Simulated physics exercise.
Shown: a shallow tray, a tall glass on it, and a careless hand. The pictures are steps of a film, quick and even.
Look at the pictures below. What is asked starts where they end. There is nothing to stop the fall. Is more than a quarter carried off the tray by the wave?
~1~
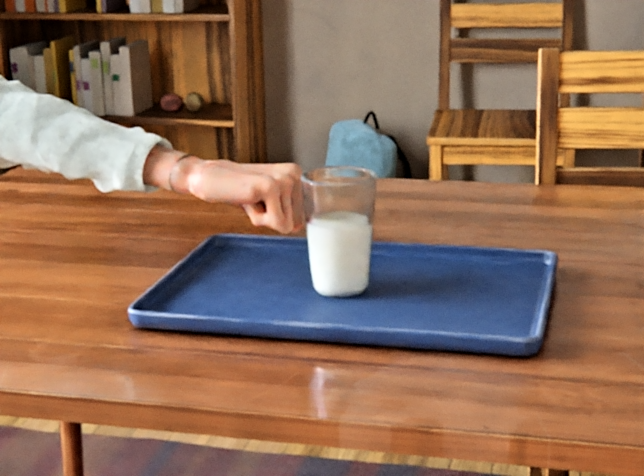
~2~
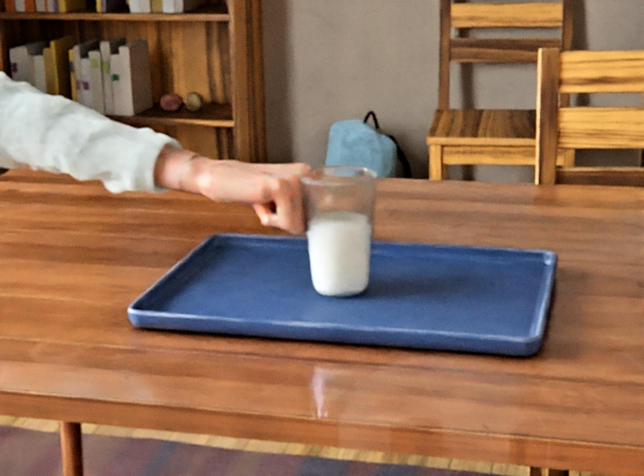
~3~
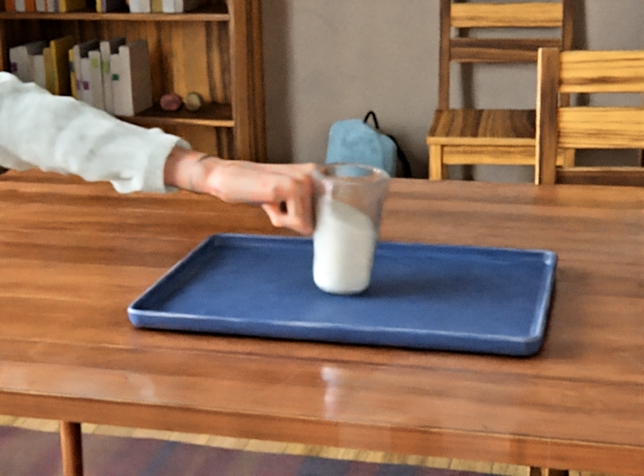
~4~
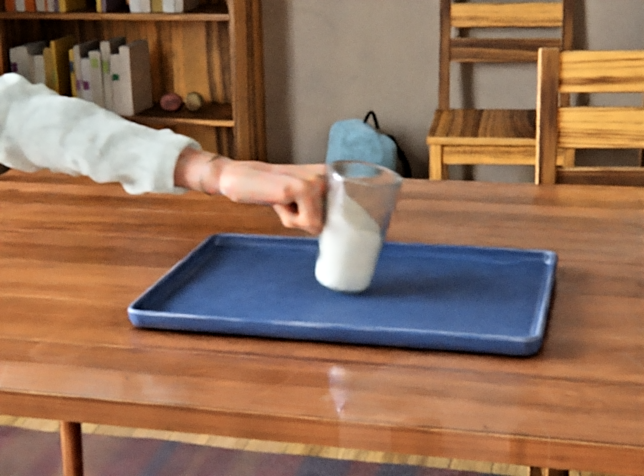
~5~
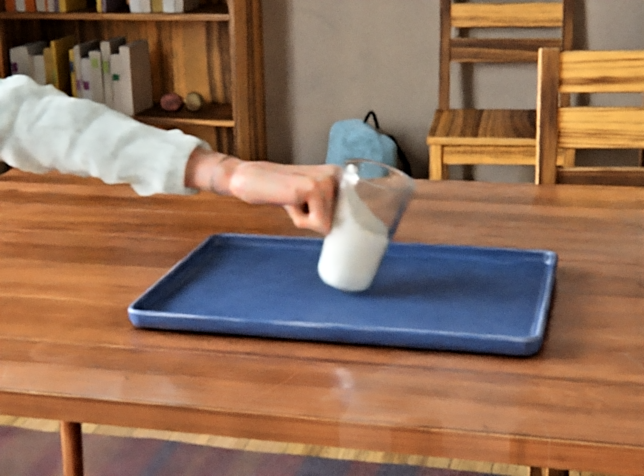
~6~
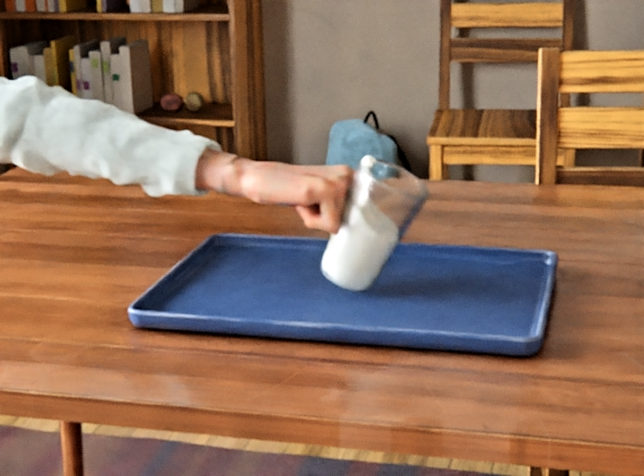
Yes.
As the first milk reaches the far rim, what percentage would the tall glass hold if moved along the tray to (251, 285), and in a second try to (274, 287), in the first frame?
55 % and 65 %.
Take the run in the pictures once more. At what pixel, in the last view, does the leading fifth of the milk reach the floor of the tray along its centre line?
Landing point: About (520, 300).
A moment on, the tall glass lies on its side and 99 per cent is in the glass, 0 on the tray and 1 above or beyond its rim.
Next, the tall glass lies on its side and 58 per cent is in the glass, 22 on the tray and 20 above or beyond its rim.
Then the tall glass lies on its side and 30 per cent is in the glass, 36 on the tray and 34 above or beyond its rim.
Later the tall glass lies on its side and 16 per cent is in the glass, 49 on the tray and 36 above or beyond its rim.
Finally, 64 per cent is held by tray and glass, 36 is off the tray.
